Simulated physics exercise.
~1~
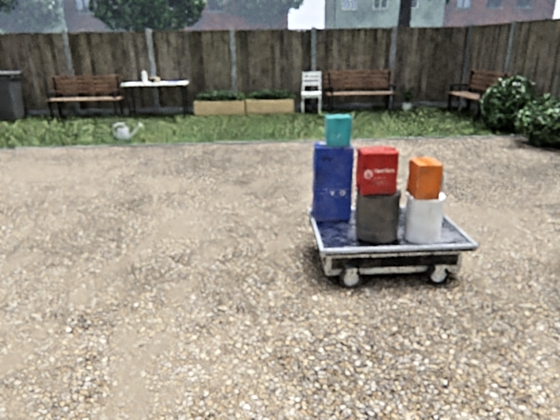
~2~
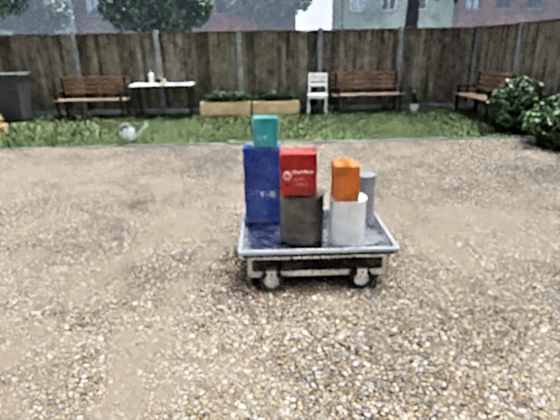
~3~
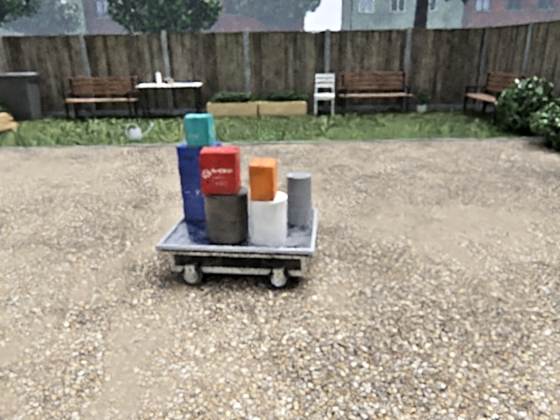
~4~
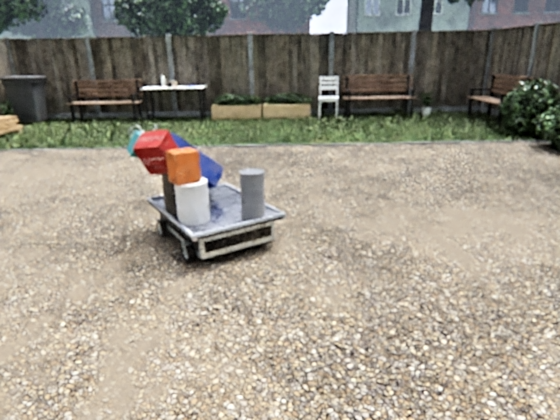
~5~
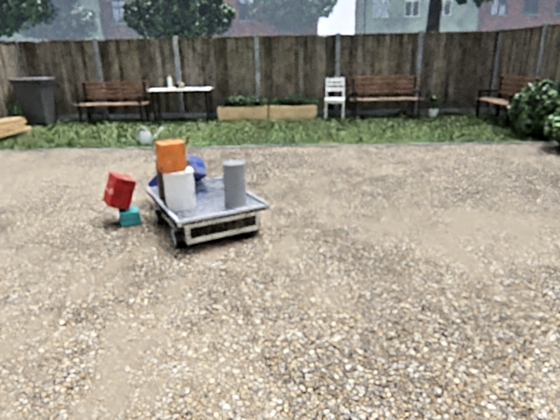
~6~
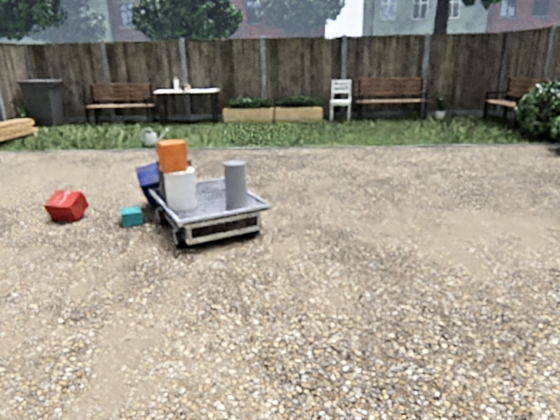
In a fenced yard with benches along the back, a low wheeled cart stands on gravel, loaded with colourful boxes and pale and dark cylinders. It rolls to the left with the whole load upright. Then the cart swings round, and the red, turquoise and blue boxes tip over toward its left side. The red and turquoise boxes drop onto the gravel, while the blue one slumps behind the white pail. The red box tumbles a little farther left as the cart comes to rest, with the orange box, white pail and grey canister still upright.
